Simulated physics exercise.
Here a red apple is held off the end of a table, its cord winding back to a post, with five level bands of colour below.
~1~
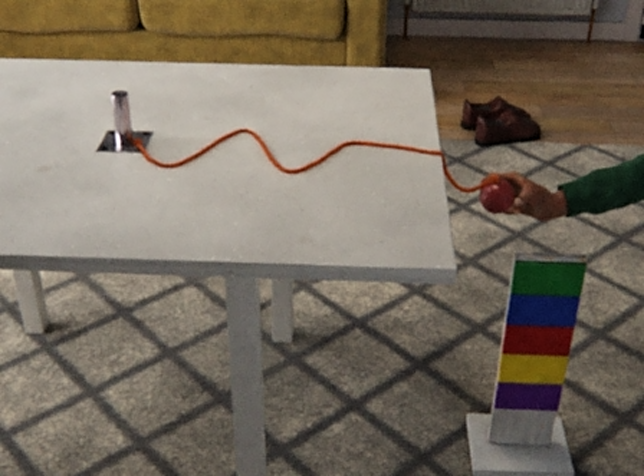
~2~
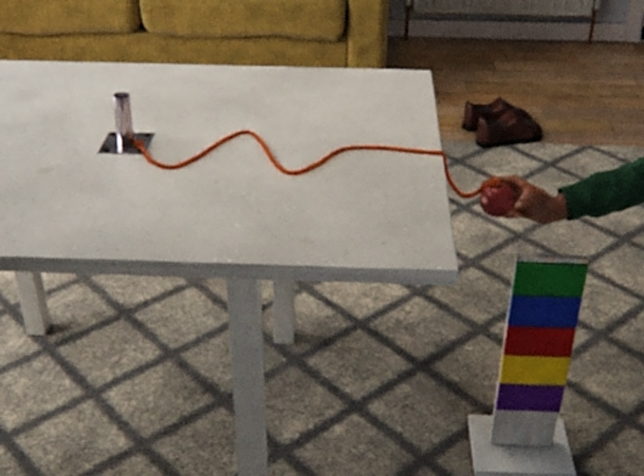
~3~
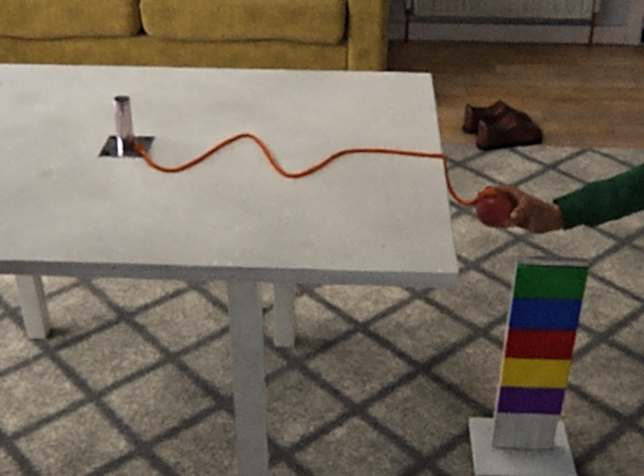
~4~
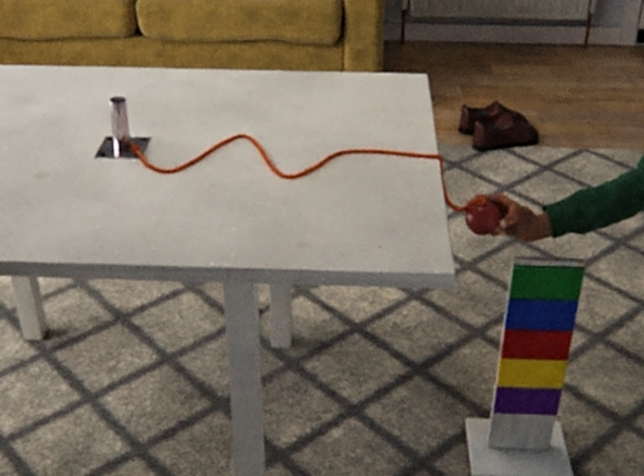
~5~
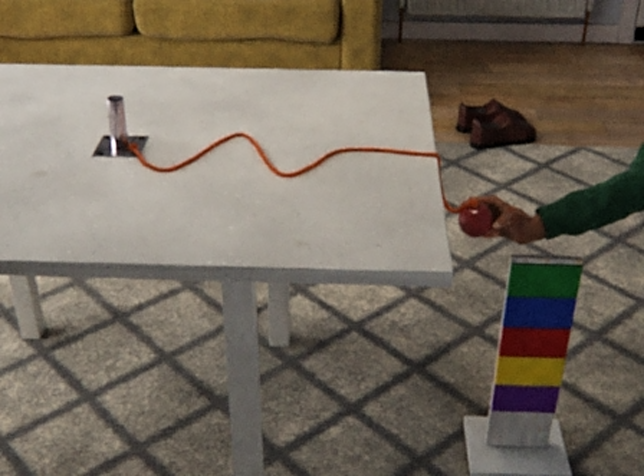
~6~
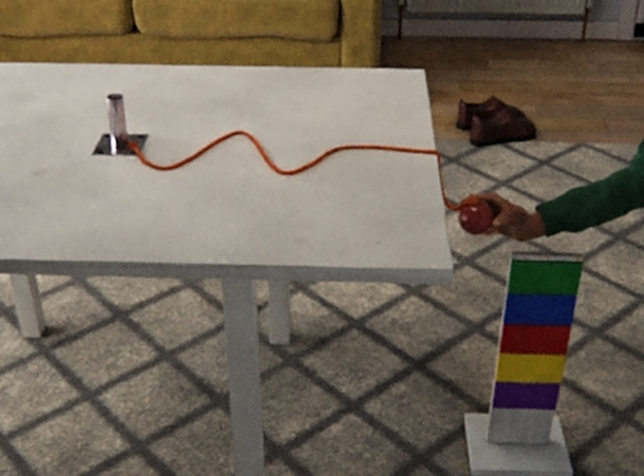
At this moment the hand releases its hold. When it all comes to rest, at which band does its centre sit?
At yellow.
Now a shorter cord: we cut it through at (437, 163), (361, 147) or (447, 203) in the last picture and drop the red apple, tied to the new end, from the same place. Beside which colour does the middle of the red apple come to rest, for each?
Taking the cuts in order: Blue, then higher than all five, then red.
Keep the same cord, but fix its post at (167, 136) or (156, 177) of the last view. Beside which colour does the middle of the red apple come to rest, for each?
First try: Purple; second try: Purple.
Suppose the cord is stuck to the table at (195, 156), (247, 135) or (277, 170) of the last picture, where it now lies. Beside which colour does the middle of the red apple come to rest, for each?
Red, then blue, then green.
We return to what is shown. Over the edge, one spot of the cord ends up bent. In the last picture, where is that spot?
Look close to (311, 165) - that's the one.
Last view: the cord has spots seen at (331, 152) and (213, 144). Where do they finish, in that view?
At (436, 198), then (268, 152).
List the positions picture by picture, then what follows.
In the first frame, red apple (497, 196); green (548, 280); blue (543, 312); red (538, 342); yellow (533, 370); purple (528, 398).
In the second frame, red apple (497, 200); cord through (157, 163) (223, 141) (272, 159) (332, 154) (426, 152).
In the third frame, red apple (493, 210).
In the fourth frame, red apple (483, 218); cord through (153, 168) (220, 145) (269, 163) (329, 158) (423, 156).
In the fifth frame, red apple (476, 220).
In the sixth frame, red apple (476, 218); cord through (151, 165) (217, 142) (266, 160) (326, 154) (420, 152).
Early on, apple near (457, 366); level with yellow.
Midway, apple near (397, 355); level with yellow.
Near the end, apple near (435, 368); level with yellow.
Finally, apple near (420, 367); level with yellow. Its middle rests at the yellow band.
